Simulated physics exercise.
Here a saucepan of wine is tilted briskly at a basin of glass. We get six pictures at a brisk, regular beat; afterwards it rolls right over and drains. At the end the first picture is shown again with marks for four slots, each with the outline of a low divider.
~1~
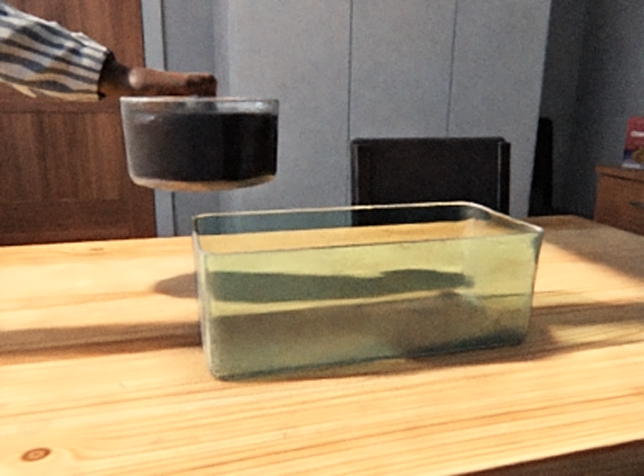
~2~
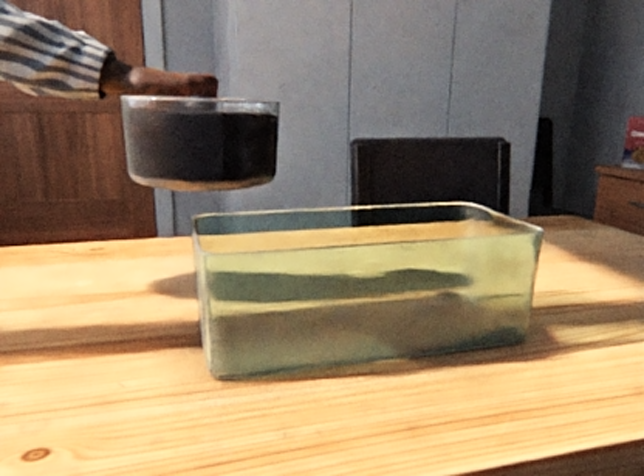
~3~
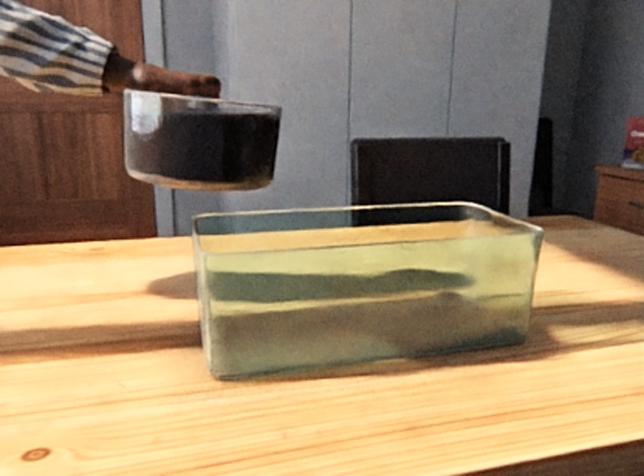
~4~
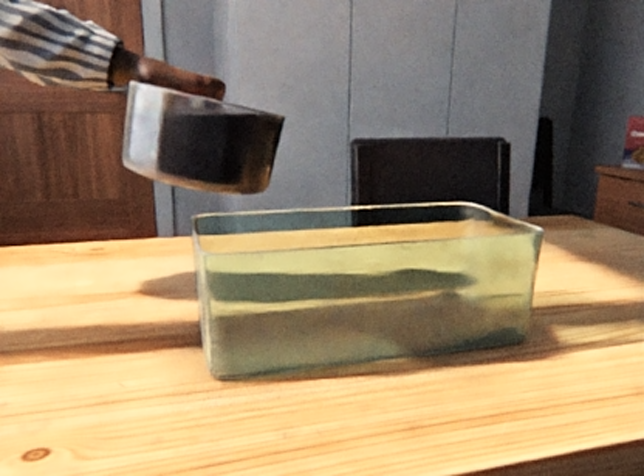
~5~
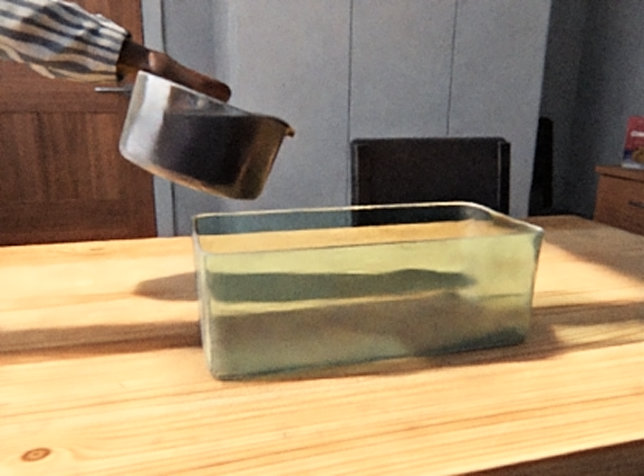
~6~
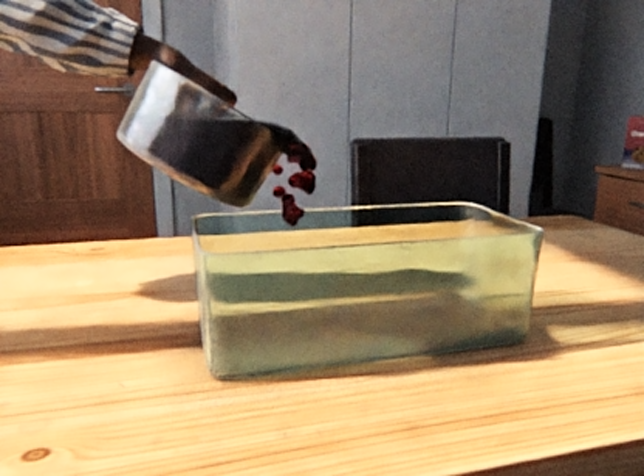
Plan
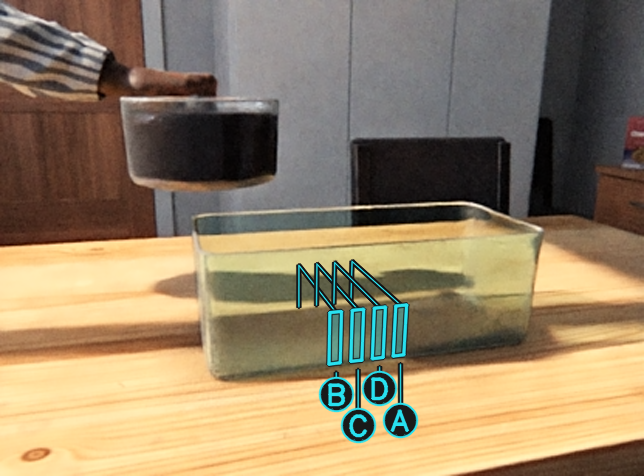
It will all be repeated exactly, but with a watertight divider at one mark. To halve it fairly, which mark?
C works best here.
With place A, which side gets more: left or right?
The left one.
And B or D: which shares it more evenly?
That is place B.
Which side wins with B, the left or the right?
The right side.
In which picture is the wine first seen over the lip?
In picture 5.
On the marked copy, A at (400, 364); B at (336, 372); C at (358, 369); D at (379, 366).
If A is chosen, about 99 % ends left of the wall and 1 % right of it.
If B is chosen, about 31 % ends left of the wall and 69 % right of it.
If C is chosen, about 52 % ends left of the wall and 48 % right of it.
If D is chosen, about 85 % ends left of the wall and 15 % right of it.
